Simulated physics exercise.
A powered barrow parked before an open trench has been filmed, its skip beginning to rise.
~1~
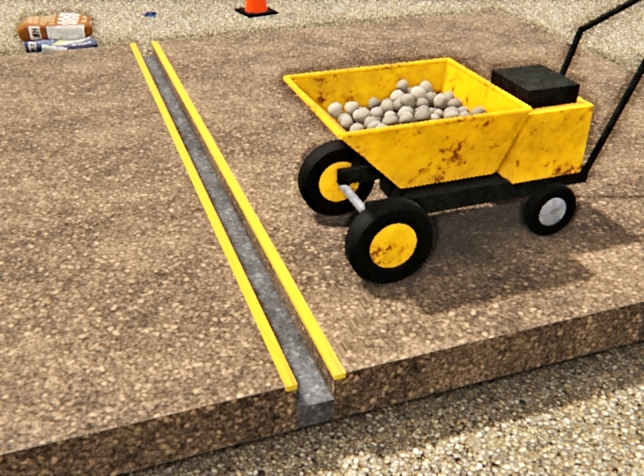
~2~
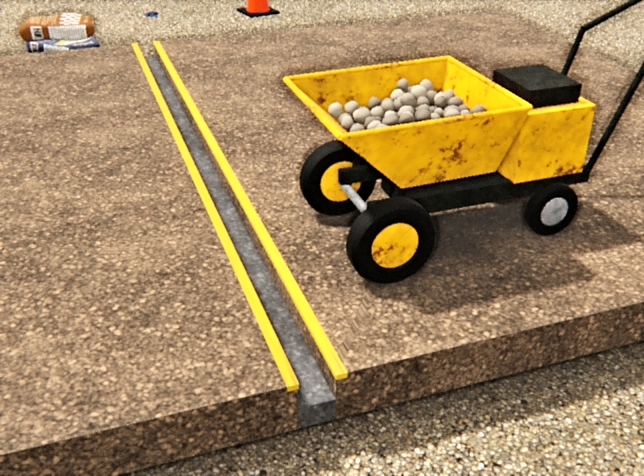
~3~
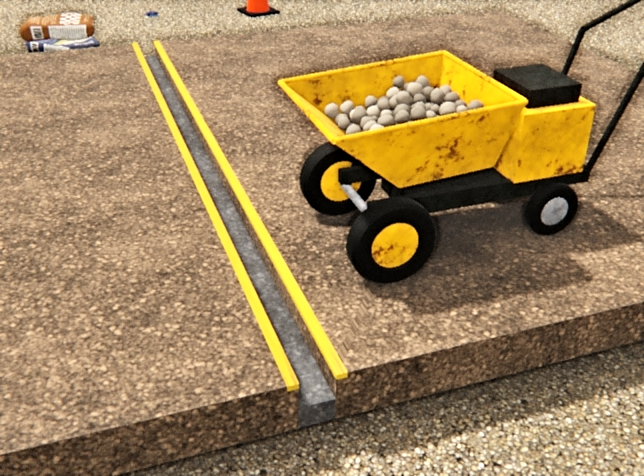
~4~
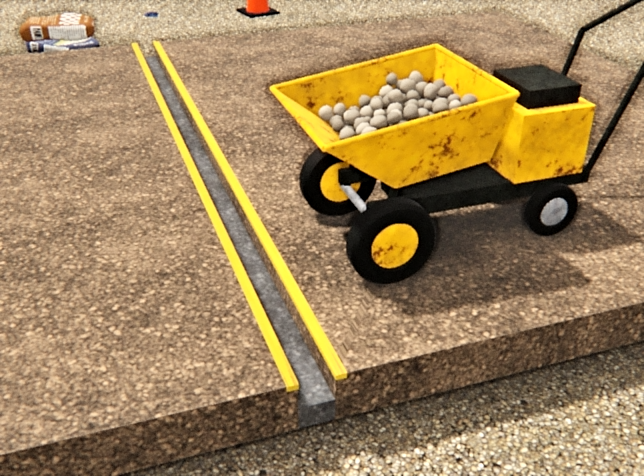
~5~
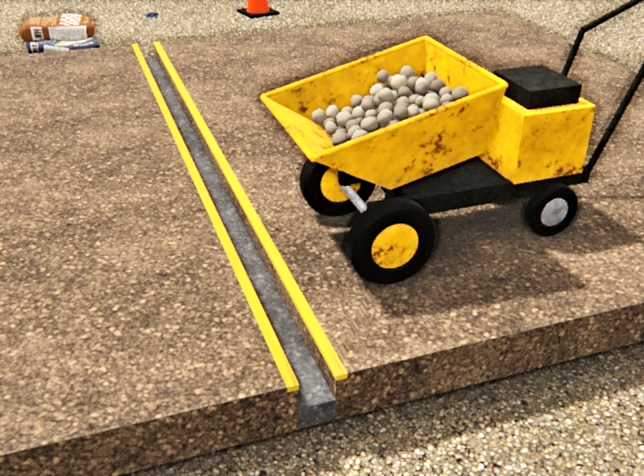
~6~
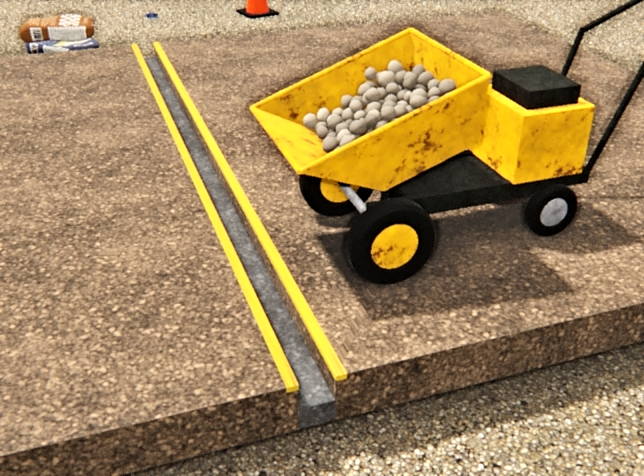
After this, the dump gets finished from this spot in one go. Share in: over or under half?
Under half.
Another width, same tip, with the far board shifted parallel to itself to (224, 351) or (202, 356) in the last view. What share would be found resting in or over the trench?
60 %, 70 %.
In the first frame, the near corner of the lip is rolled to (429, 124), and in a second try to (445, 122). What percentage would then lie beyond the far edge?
Roughly 10 and 10 %.
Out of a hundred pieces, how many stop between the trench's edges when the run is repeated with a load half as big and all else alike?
It would be around 0 per cent.
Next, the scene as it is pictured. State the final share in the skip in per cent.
Near 25 %.
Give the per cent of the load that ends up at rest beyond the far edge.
75 %.
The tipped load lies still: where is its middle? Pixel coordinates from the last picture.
Roughly at (184, 271), give or take.
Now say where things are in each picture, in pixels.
Lip of the skip near (341, 136), level; top of the load near (421, 117), river pebbles; first edge of the trench near (316, 330); far edge near (270, 340), the trench under half as wide as the skip, and about as deep as wide, in the first frame.
Lip of the skip near (340, 137), level; top of the load near (421, 116), in the second frame.
Lip of the skip near (334, 141), tipped barely; top of the load near (417, 114), in the third frame.
Lip of the skip near (324, 148), tipped a little; top of the load near (441, 106), in the fourth frame.
Lip of the skip near (313, 159), tipped a little; top of the load near (422, 102), in the fifth frame.
Lip of the skip near (300, 172), tipped clearly; top of the load near (410, 98); first edge of the trench near (317, 331); far edge near (272, 341), in the sixth frame.
Shortly afterwards, skip tipped steeply; the whole lot in the skip.
Next, skip tipped right over; near two thirds in the skip; near a third beyond it; only a few falling.
Some moments later, skip tipped right over; near a quarter in the skip; the bulk beyond it.
In the end, skip tipped right over; near a quarter in the skip; none at all in or heaped over the trench; the bulk beyond it.
